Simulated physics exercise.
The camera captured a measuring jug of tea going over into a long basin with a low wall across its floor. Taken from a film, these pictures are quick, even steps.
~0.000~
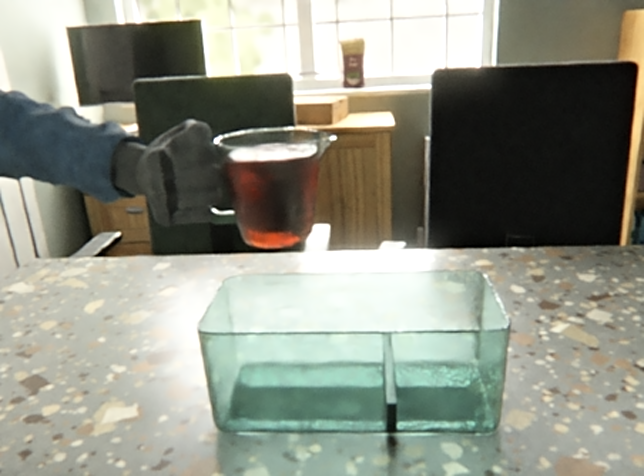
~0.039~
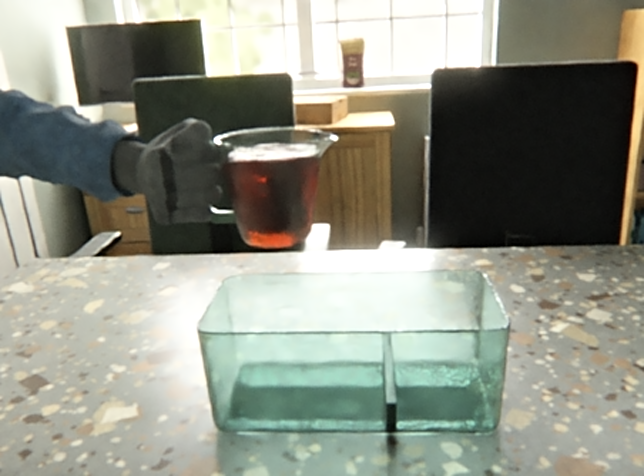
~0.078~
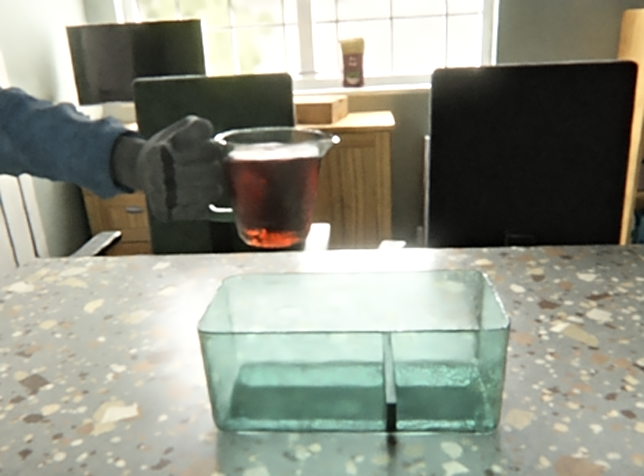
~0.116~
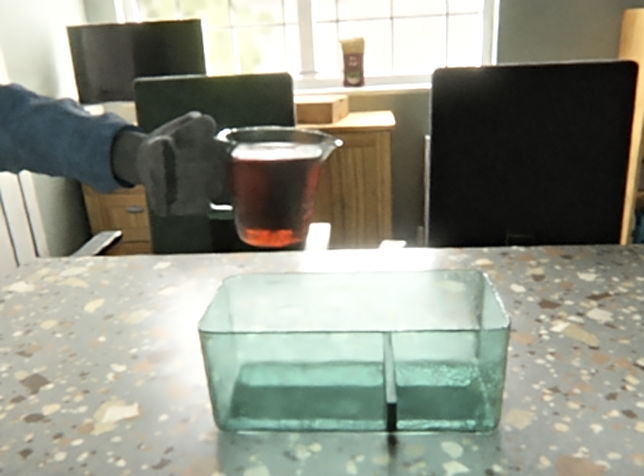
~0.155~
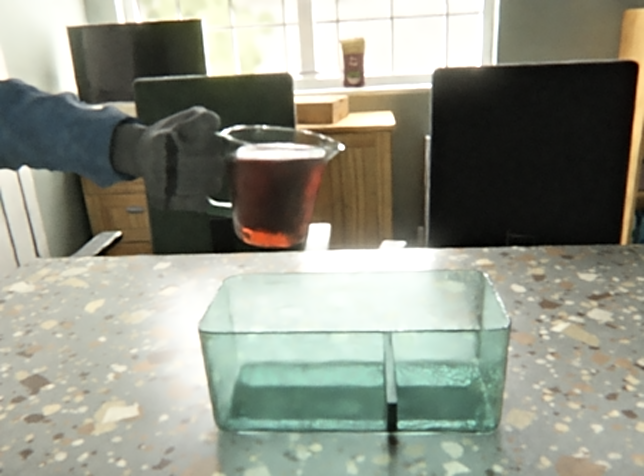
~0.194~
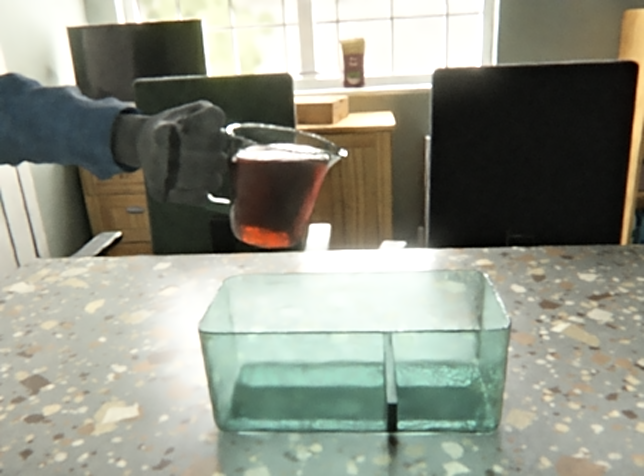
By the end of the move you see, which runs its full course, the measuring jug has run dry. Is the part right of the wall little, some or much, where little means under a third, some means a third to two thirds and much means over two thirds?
Some.
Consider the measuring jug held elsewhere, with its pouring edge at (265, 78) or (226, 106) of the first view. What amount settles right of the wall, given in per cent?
About 5 per cent, then about 10 per cent.
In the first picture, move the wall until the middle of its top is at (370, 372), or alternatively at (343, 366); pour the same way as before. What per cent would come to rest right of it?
It would come to roughly 75 per cent the first time and roughly 90 per cent the second.
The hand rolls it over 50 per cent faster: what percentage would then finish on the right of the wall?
Near 35 %.
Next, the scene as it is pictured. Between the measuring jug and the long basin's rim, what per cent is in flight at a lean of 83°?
I'd say some 25 per cent.
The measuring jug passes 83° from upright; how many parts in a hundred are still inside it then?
It still holds close to 60 per cent at that lean.
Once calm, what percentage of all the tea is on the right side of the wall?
Roughly 55 percent of it.
A moment on, the measuring jug is tipped on its side and 60 per cent is still to pour, 0 is left of the wall and 14 right of it.
Next, the measuring jug is tipped right over and 4 per cent is still to pour, 36 is left of the wall and 54 right of it.
Then the measuring jug is tipped right over and 0 per cent is still to pour, 46 is left of the wall and 53 right of it.
Later the measuring jug is tipped right over and 0 per cent is still to pour, 46 is left of the wall and 53 right of it.
At rest 46 per cent lies left of the wall, 53 right of it and 1 outside.
